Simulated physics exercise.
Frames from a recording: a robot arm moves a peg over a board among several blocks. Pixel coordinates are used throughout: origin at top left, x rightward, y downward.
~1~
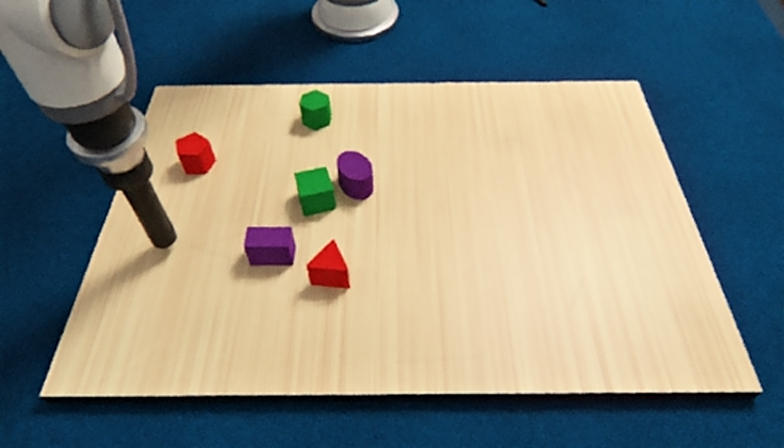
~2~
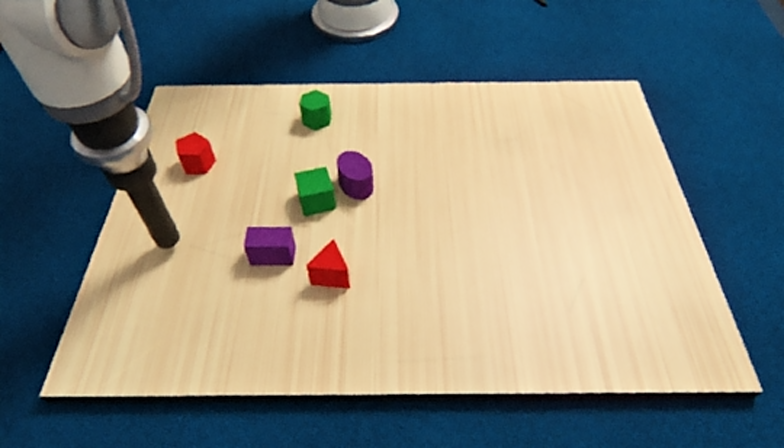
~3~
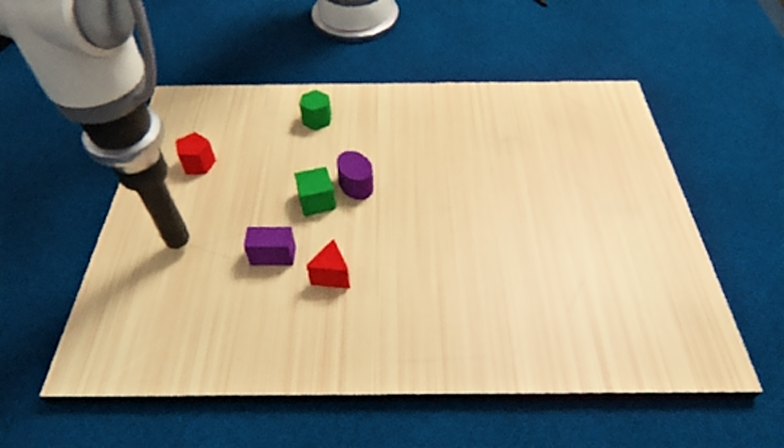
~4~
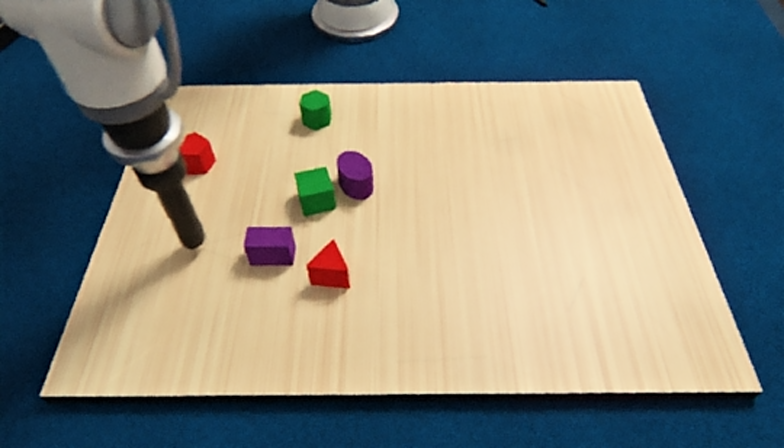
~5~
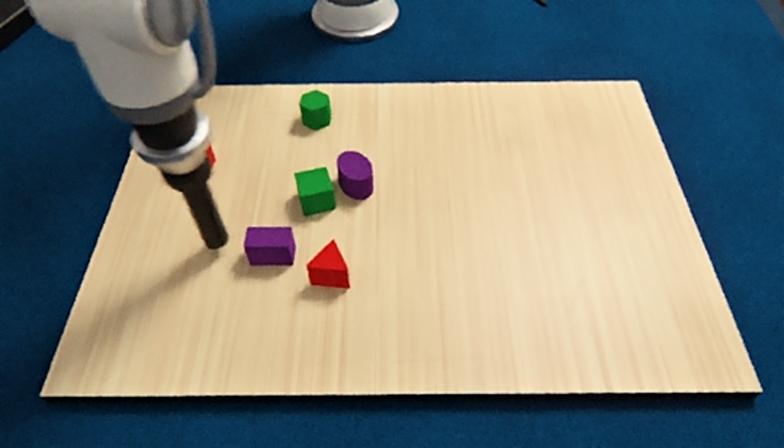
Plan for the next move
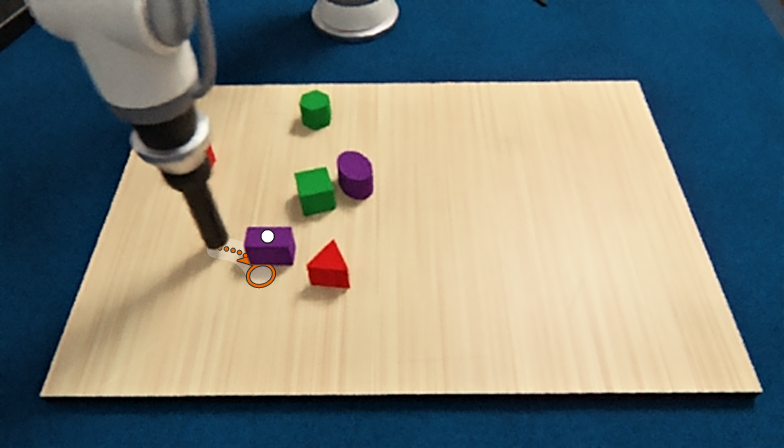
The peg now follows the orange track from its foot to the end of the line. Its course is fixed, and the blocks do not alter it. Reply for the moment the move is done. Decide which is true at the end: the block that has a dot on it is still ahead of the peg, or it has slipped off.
The peg passes it.
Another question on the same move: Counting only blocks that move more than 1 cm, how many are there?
Only one block.
The line goes from (220, 248) over (238, 252) and (252, 261) to (261, 275); the dot is on the purple oblong block.
Halfway along, peg (243, 248); purple oblong block (275, 238).
At the end, peg (258, 268); purple oblong block (289, 241), turned 25° anticlockwise; red three-sided block unmoved.
